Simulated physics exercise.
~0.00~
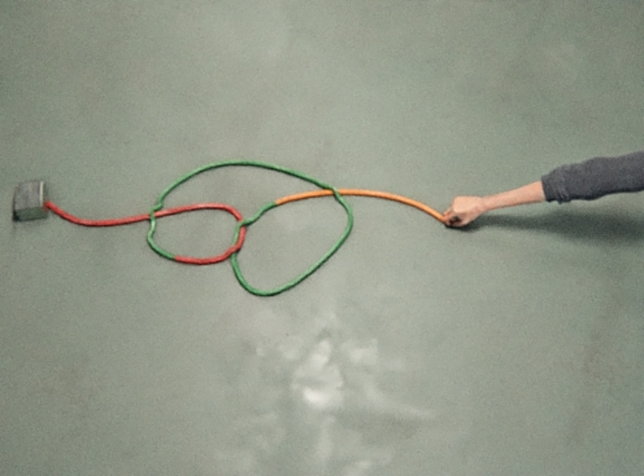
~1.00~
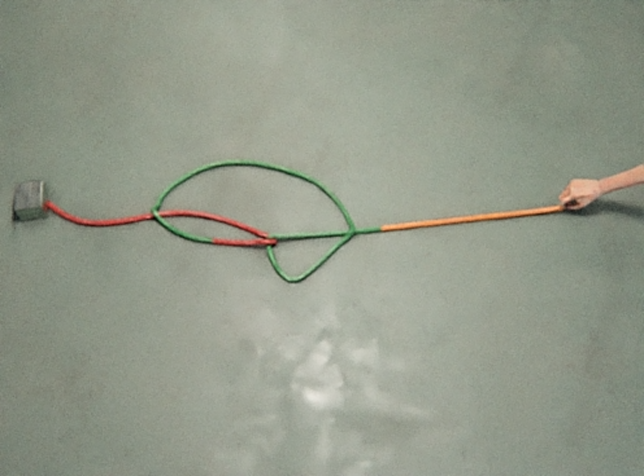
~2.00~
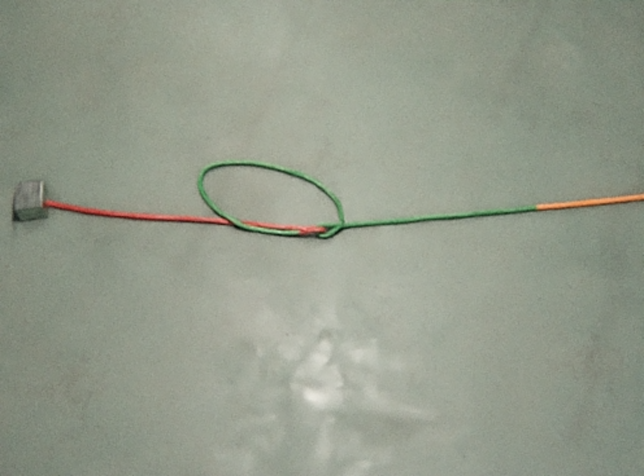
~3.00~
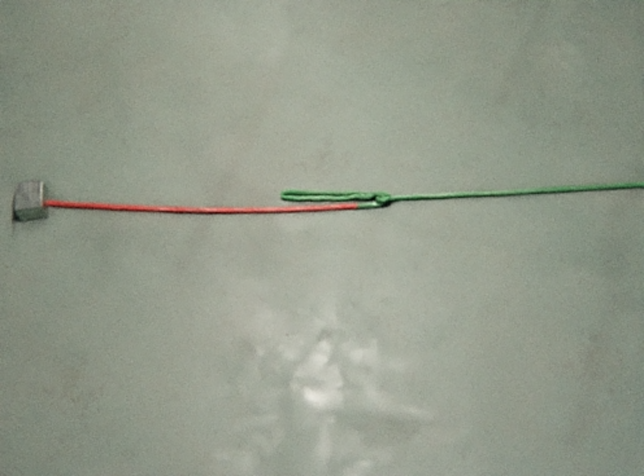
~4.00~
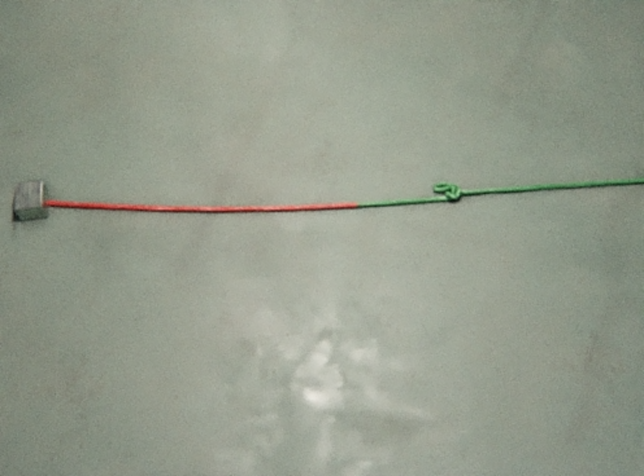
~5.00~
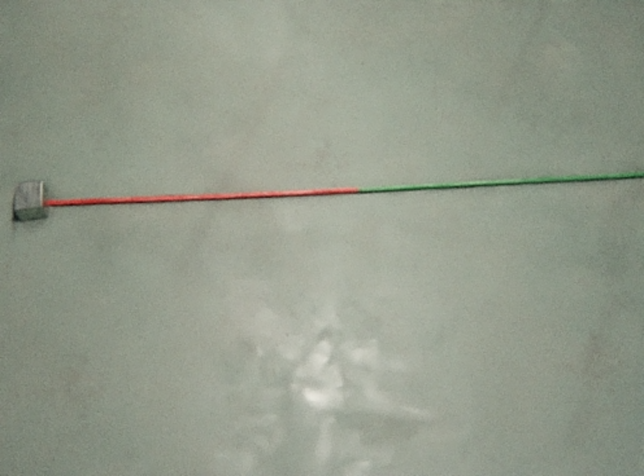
Hand pulling a looped red, green and orange rope rightward from a small block, its loops shrinking until it runs straight.
